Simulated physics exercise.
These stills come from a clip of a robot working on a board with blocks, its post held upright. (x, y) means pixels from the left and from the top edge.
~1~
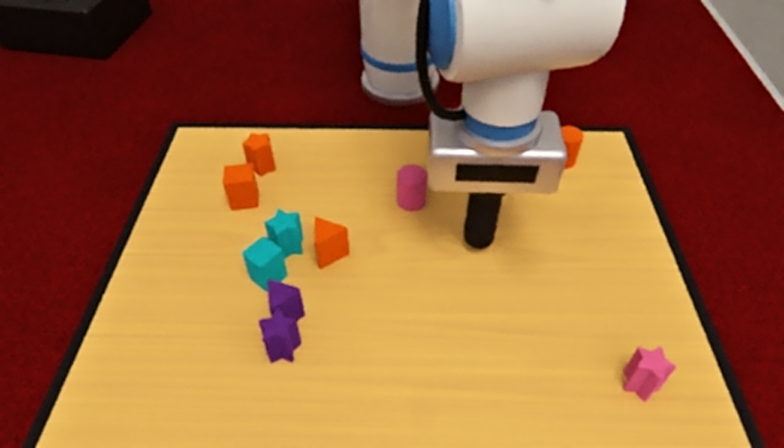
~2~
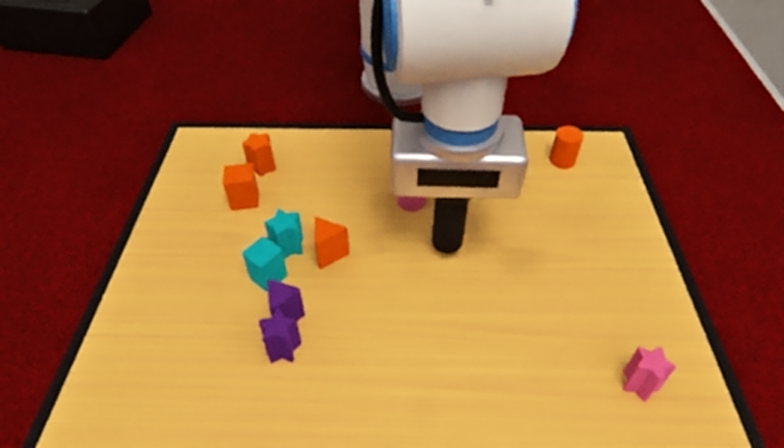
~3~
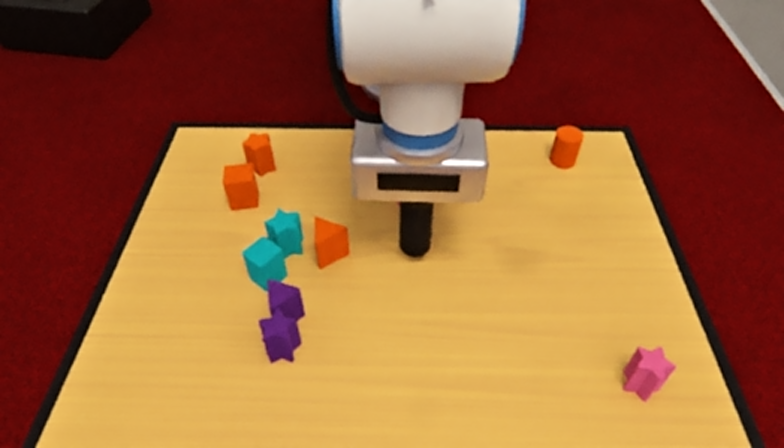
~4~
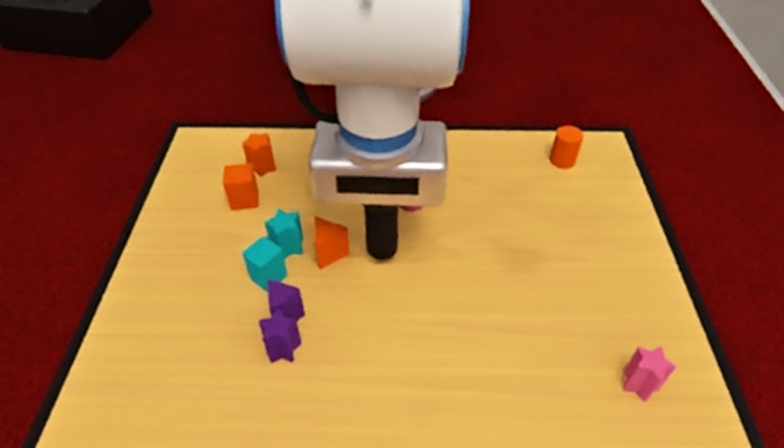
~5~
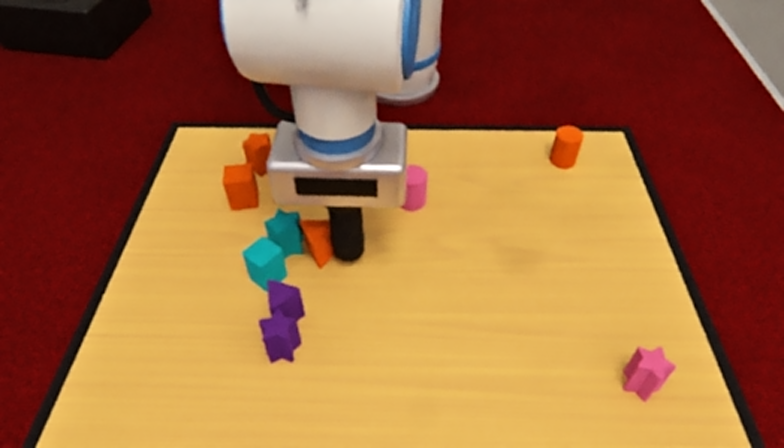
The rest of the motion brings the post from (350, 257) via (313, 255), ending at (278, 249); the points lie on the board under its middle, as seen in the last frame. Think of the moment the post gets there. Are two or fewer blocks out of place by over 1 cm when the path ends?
Yes, that is what happens.
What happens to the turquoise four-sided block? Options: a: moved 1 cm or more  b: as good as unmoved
(b)
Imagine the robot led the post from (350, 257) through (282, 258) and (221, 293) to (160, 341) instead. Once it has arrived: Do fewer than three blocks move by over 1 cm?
Short answer: No.
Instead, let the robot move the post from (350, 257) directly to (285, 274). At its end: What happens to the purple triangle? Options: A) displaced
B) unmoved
B (unmoved)
The first path, step by step. Halfway along, post (311, 248); turquoise star-shaped block (258, 217), turned 15° anticlockwise; orange triangle (287, 217).
At the end, post (277, 242); turquoise four-sided block not moved; turquoise star-shaped block (236, 214), turned 15° anticlockwise; orange triangle (262, 204).
